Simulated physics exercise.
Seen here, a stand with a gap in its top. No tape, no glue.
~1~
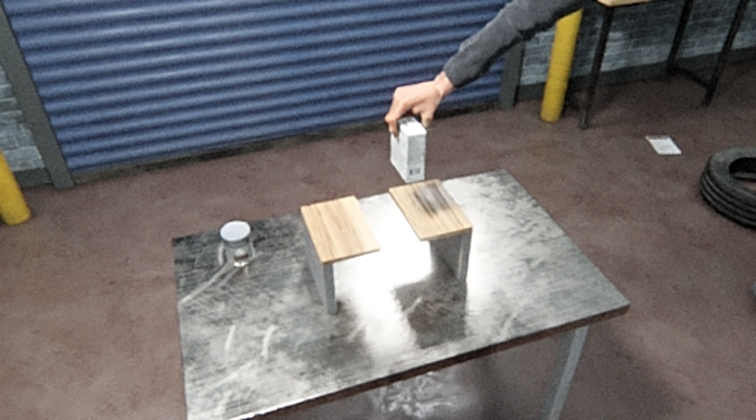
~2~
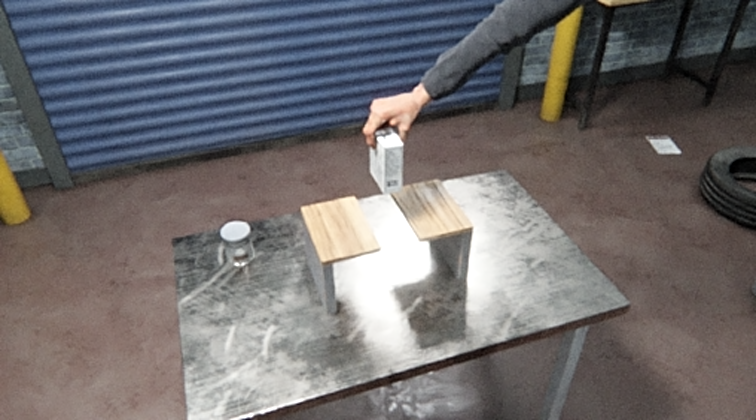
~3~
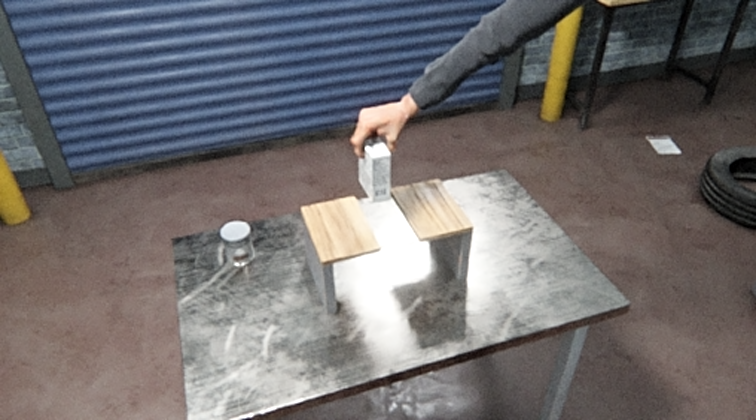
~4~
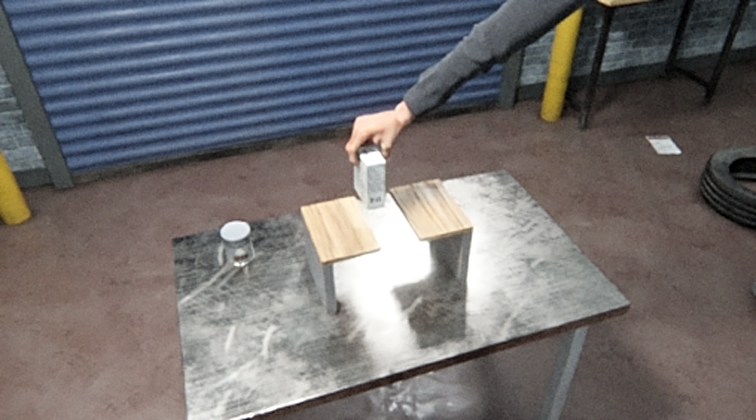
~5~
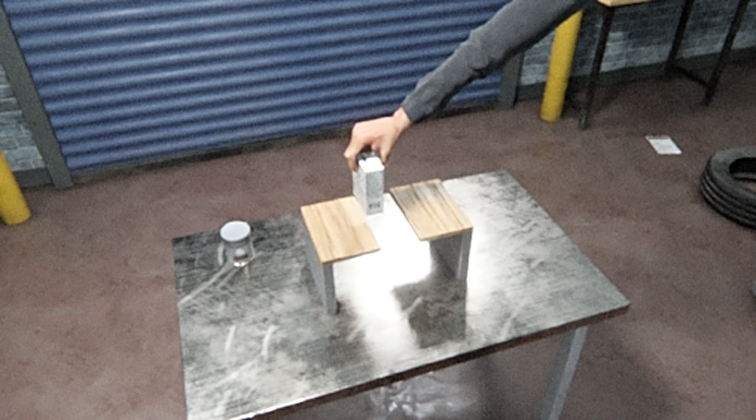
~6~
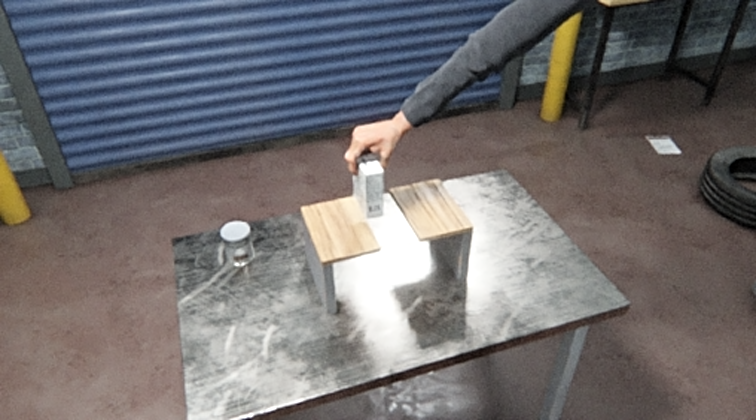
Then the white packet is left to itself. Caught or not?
The packet reaches the table.
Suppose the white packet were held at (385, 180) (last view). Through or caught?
Then it goes down the gap.
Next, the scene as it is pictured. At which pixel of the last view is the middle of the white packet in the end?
At about (392, 249).
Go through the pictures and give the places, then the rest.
In the first picture, being brought over the gap; white packet (408, 147); grey tin (238, 243).
In the second picture, being brought over the gap; white packet (386, 159); grey tin (238, 243).
In the third picture, being brought over the gap; white packet (374, 168); grey tin (238, 243).
In the fourth picture, being brought over the gap; white packet (369, 175); grey tin (238, 243).
In the fifth picture, being brought over the gap; white packet (368, 181); grey tin (238, 243).
In the sixth picture, held still over the gap; white packet (368, 184); grey tin (238, 243).
Then, 0.30 s past the last view, white packet rocked 6° from its first pose near (371, 199).
Then, 0.60 s past the last view, white packet rocked 51° from its first pose near (394, 212).
Then, 0.80 s past the last view, white packet rocked 8° from its first pose near (387, 246).
Then, 1.30 s past the last view, white packet displaced well along near (390, 249).
Finally, moved from the start, white packet; grey tin still in place. Final places as the last picture's camera would see them, white packet near (392, 249). The packet drops through.
